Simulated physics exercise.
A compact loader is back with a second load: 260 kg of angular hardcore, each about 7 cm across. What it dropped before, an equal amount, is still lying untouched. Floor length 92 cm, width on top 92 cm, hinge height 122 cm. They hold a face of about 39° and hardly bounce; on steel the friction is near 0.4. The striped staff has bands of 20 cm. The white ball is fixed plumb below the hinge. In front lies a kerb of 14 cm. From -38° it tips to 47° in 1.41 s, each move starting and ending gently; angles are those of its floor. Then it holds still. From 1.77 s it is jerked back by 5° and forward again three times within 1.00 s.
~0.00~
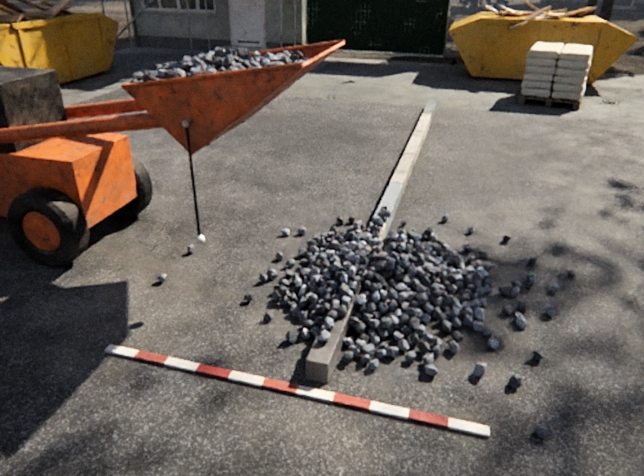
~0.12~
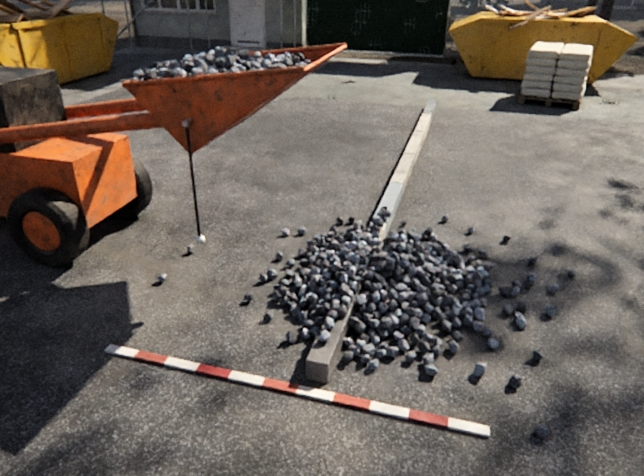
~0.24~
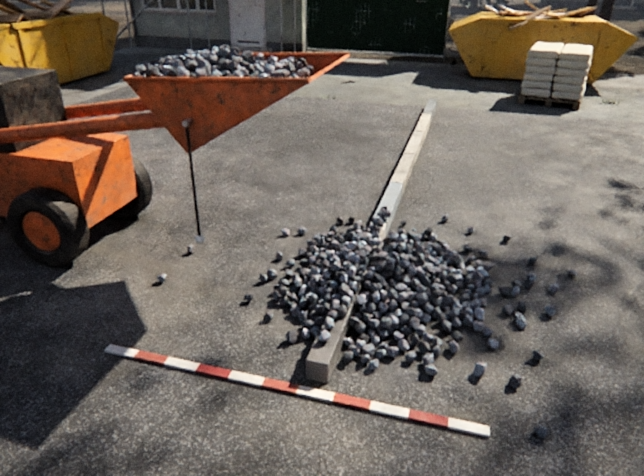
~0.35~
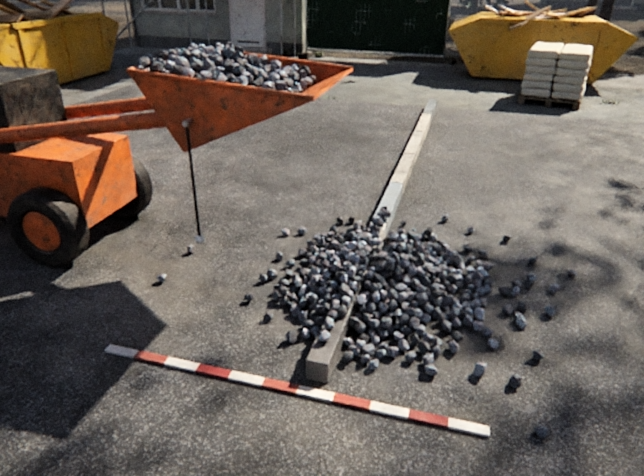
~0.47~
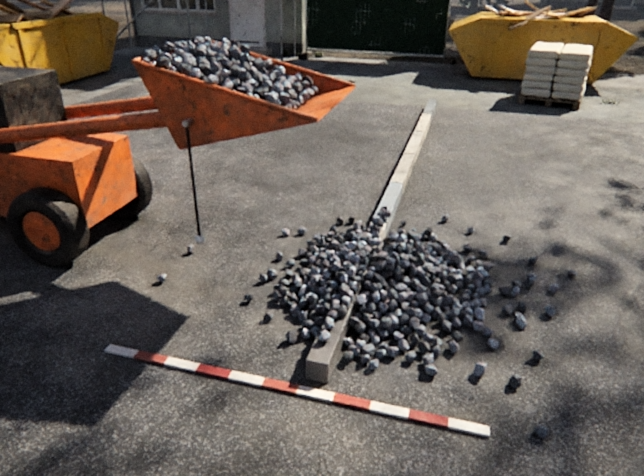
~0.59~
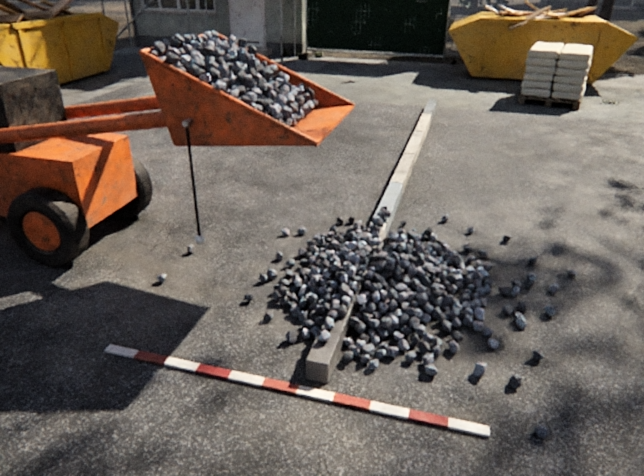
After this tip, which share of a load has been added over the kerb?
About 12 per cent.
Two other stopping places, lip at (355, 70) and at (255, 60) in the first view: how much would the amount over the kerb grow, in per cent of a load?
Near 60 per cent from the first place, 0 from the second.
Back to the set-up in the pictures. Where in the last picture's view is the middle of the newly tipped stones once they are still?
Near (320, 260).
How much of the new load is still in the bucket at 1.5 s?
It holds some 40 per cent.
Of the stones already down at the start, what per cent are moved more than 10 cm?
Roughly 0 per cent of them.
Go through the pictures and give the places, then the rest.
In the first frame, the bucket is at -38°, its lip at (302, 65); the top of the load is at (249, 56). The earlier load is highest near (350, 260), 24 cm above ground level, 40 % on this side of the kerb, 60 % over the kerb.
In the second frame, the bucket is at -36°, its lip at (304, 69); the top of the load is at (250, 57); the stones move at 0.1 m/s on average.
In the third frame, the bucket is at -32°, its lip at (309, 81); the top of the load is at (228, 55); the stones move at 0.2 m/s on average.
In the fourth frame, lip at (314, 99), floor tilted -25°, highest stones at (207, 52); the stones move at 0.3 m/s on average.
In the fifth frame, the bucket is at -16°, its lip at (317, 120); the top of the load is at (203, 45); the stones move at 0.3 m/s on average.
In the sixth frame, the bucket is at -6°, its lip at (317, 144); the top of the load is at (204, 41); the stones move at 0.4 m/s on average.
After 1.1 s the floor is at 34°; in per cent of one load, 100 in the bucket, 40 on this side of the kerb, 60 over the kerb; the foremost stones are at (544, 303).
After 1.5 s the floor is at 47°; in per cent of one load, 38 in the bucket, 101 on this side of the kerb, 60 over the kerb; the foremost stones are at (544, 303).
After 3.2 s the floor is at 47°; in per cent of one load, 0 in the bucket, 128 on this side of the kerb, 72 over the kerb; the foremost stones are at (544, 303).
After 5.7 s the floor is at 47°; in per cent of one load, 0 in the bucket, 128 on this side of the kerb, 72 over the kerb; the foremost stones are at (544, 303). Net gain over the kerb, 12.
